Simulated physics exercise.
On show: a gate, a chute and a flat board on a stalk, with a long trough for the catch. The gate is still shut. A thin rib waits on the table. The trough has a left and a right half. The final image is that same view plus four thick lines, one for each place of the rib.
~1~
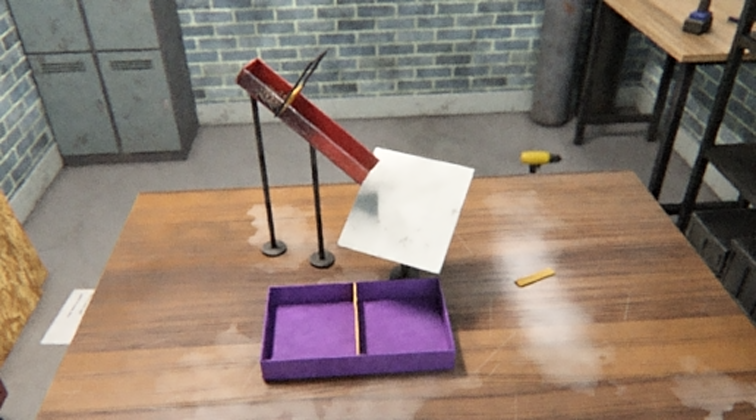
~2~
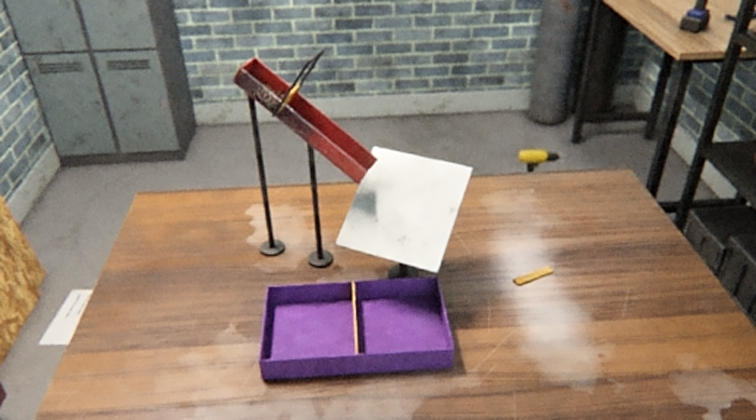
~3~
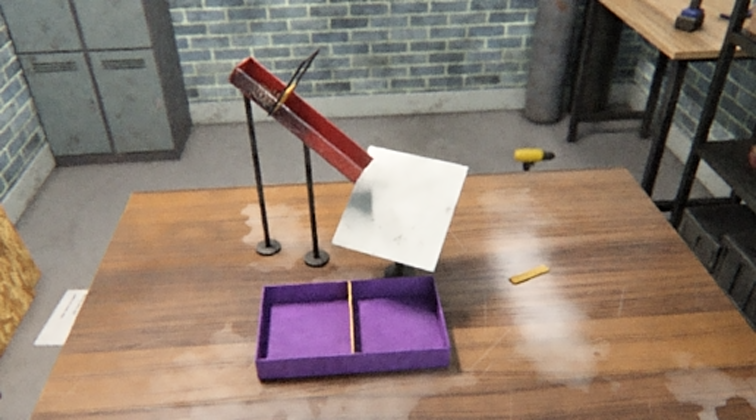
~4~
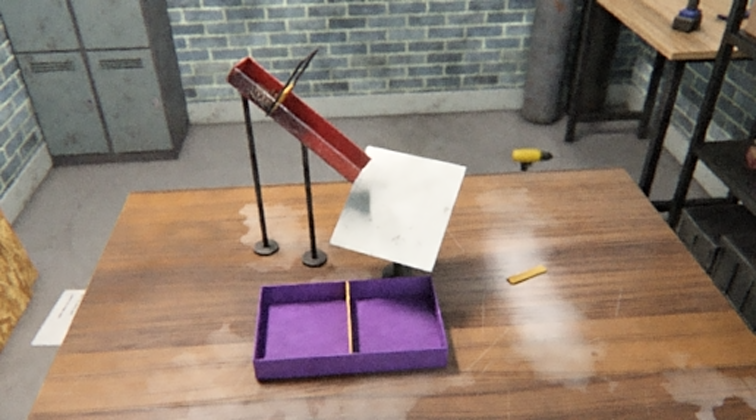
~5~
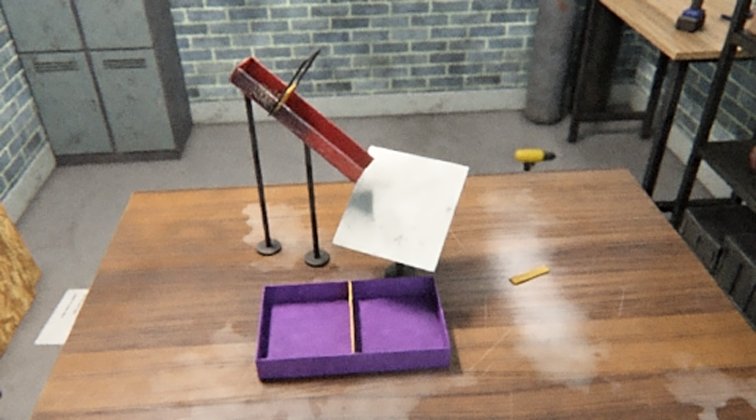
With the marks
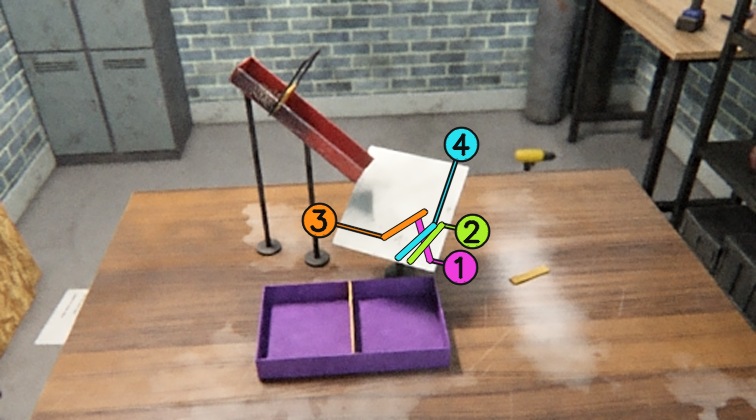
In a brick-walled workshop, a red chute on thin black stands sloped toward a tilted pale board above a divided purple tray, and nothing moved except the view, which drifted slightly.
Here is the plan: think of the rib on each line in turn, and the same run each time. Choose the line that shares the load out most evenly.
3 beats the others.
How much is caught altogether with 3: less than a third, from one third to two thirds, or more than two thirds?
Line 3 gives more than two thirds.
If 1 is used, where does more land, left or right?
More lands on the right.
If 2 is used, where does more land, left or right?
More lands on the right.
On the marked copy, line 1 from (417, 217) to (430, 260); line 2 from (441, 225) to (410, 261); line 3 from (424, 212) to (384, 237); line 4 from (433, 225) to (398, 257).
Choosing 1, of what is caught, a small share in the left half, all but a few in the right.
Choosing 2, of what is caught, a small share in the left half, the bulk in the right.
Choosing 3, of what is caught, close to two thirds in the left half, close to a third in the right.
Choosing 4, of what is caught, a small share in the left half, the bulk in the right.
